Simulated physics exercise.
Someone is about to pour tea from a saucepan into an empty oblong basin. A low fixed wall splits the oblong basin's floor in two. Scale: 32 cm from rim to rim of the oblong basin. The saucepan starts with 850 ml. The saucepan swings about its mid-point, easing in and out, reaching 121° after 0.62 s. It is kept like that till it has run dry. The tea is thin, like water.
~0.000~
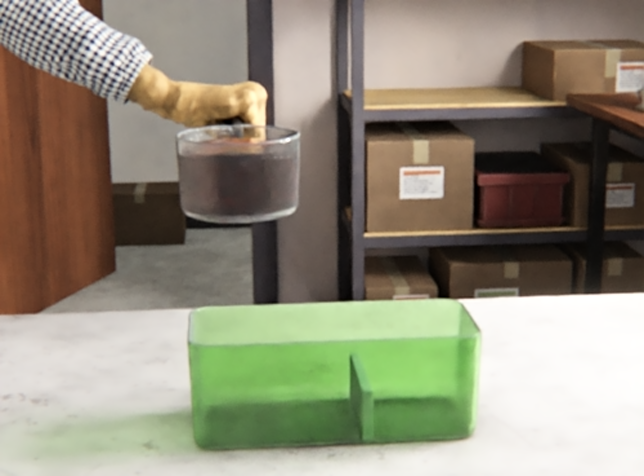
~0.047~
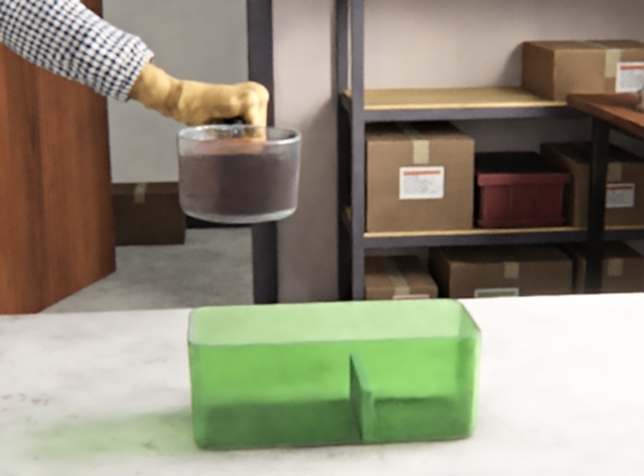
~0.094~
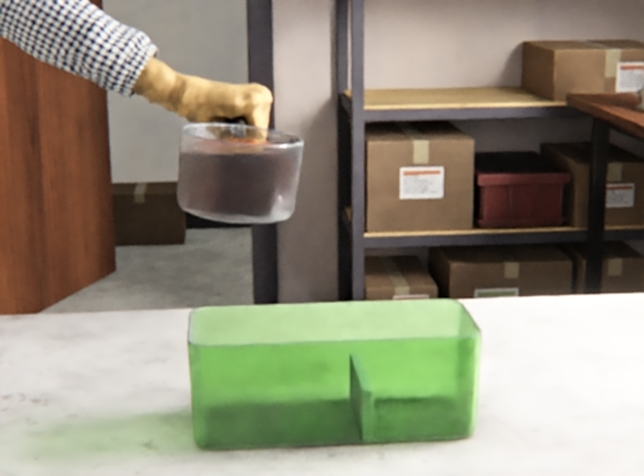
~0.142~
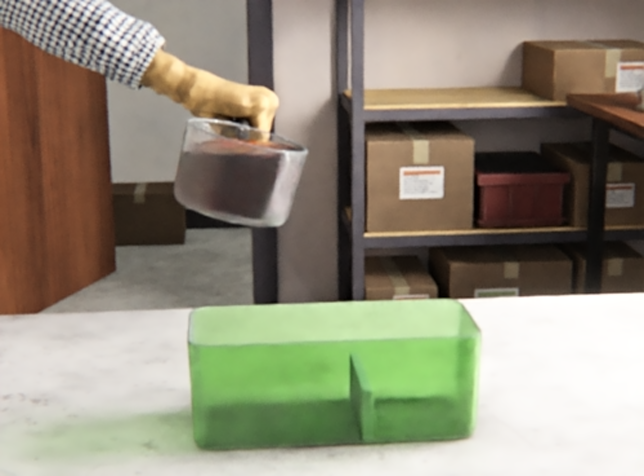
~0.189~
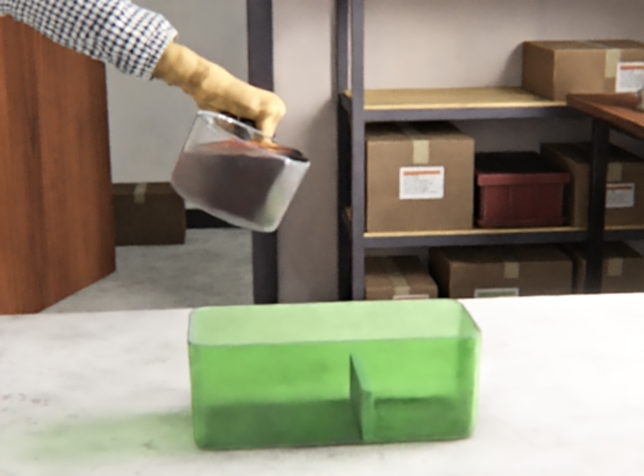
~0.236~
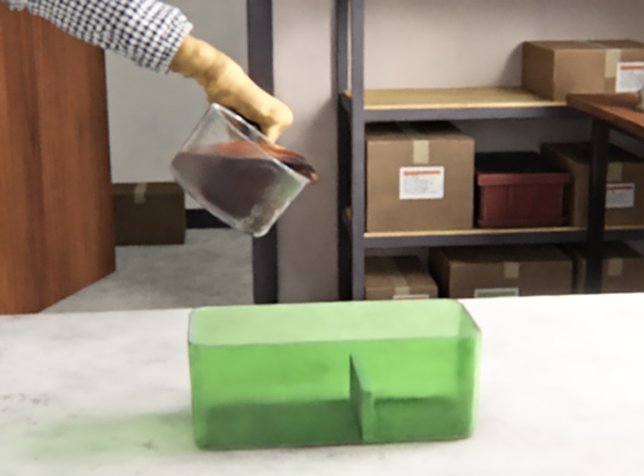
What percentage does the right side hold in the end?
About 35 per cent.
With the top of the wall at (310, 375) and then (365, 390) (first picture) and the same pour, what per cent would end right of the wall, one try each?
In turn about 85 and 35 per cent.
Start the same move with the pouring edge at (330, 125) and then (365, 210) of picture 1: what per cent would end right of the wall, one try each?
In turn about 55 and 80 per cent.
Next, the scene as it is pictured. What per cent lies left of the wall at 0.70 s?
About 52 per cent.
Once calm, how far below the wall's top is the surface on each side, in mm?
Left about 36 mm, right about 38 mm.
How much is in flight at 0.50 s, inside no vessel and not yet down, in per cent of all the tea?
Some 50 per cent.
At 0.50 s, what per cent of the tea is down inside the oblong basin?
Near 28 in a hundred.
Then, 0.50 s in, the tilt is 110° and 23 per cent is still to pour, 5 is left of the wall and 23 right of it.
Then, 0.70 s in, the tilt is 121° and 2 per cent is still to pour, 53 is left of the wall and 36 right of it.
Then, 0.90 s in, the tilt is 121° and 0 per cent is still to pour, 58 is left of the wall and 34 right of it.
Then, 1.12 s in, the tilt is 121° and 0 per cent is still to pour, 61 is left of the wall and 35 right of it.
Finally, 61 per cent lies left of the wall, 35 right of it and 4 outside.
